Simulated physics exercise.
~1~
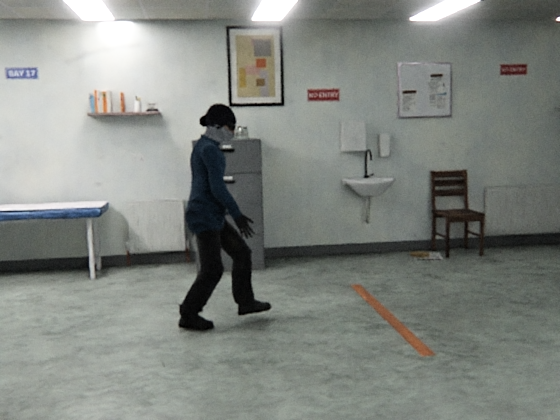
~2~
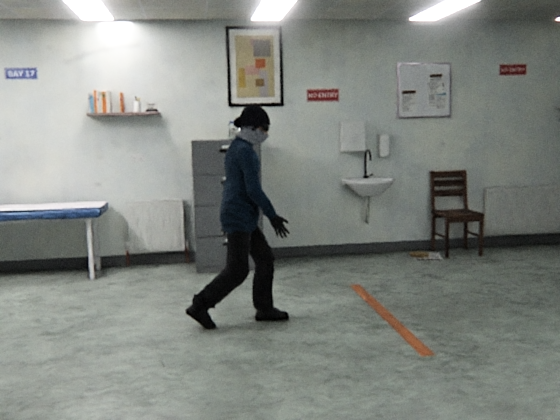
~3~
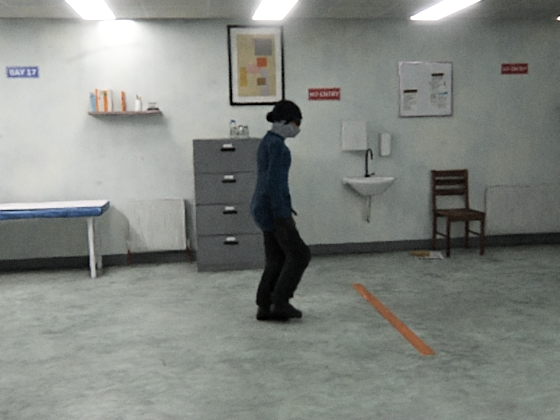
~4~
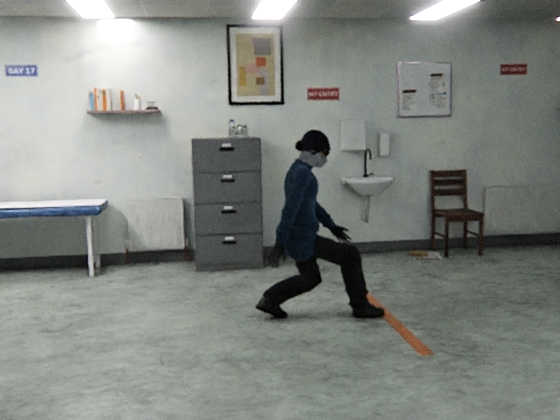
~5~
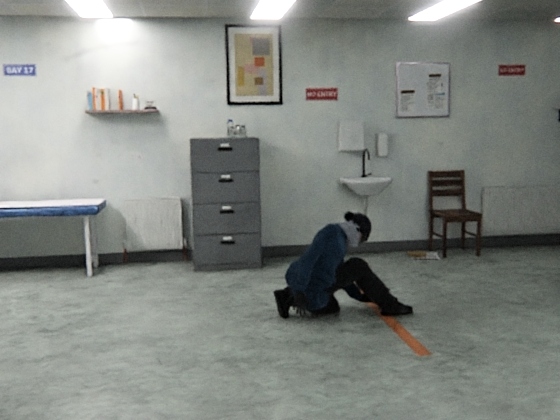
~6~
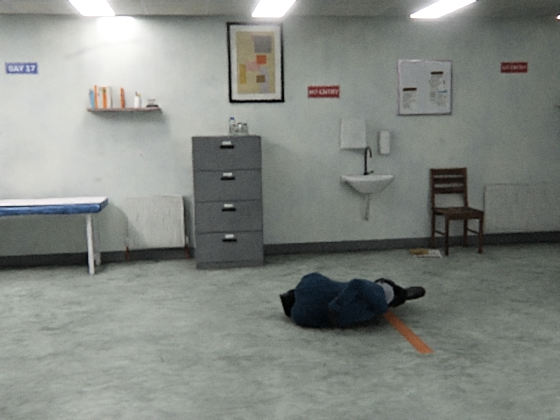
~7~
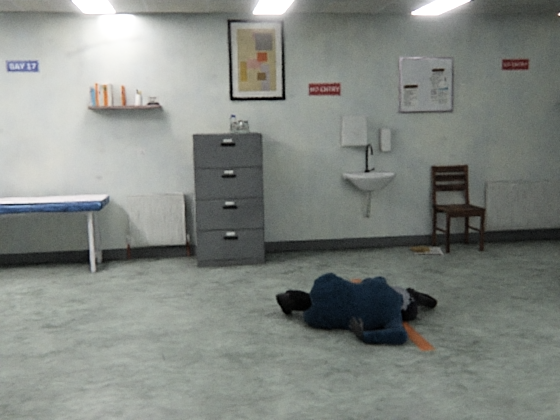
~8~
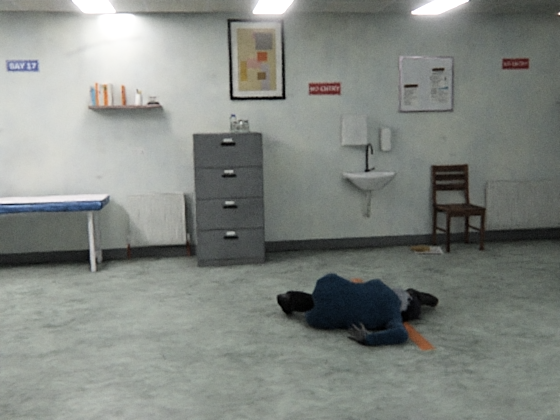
In this clip, a person in a dark cap and blue top walks right across a grey-floored room toward an orange tape line, lunges forward, sinks down and drops to the floor, ending lying still with the chest short of the tape.
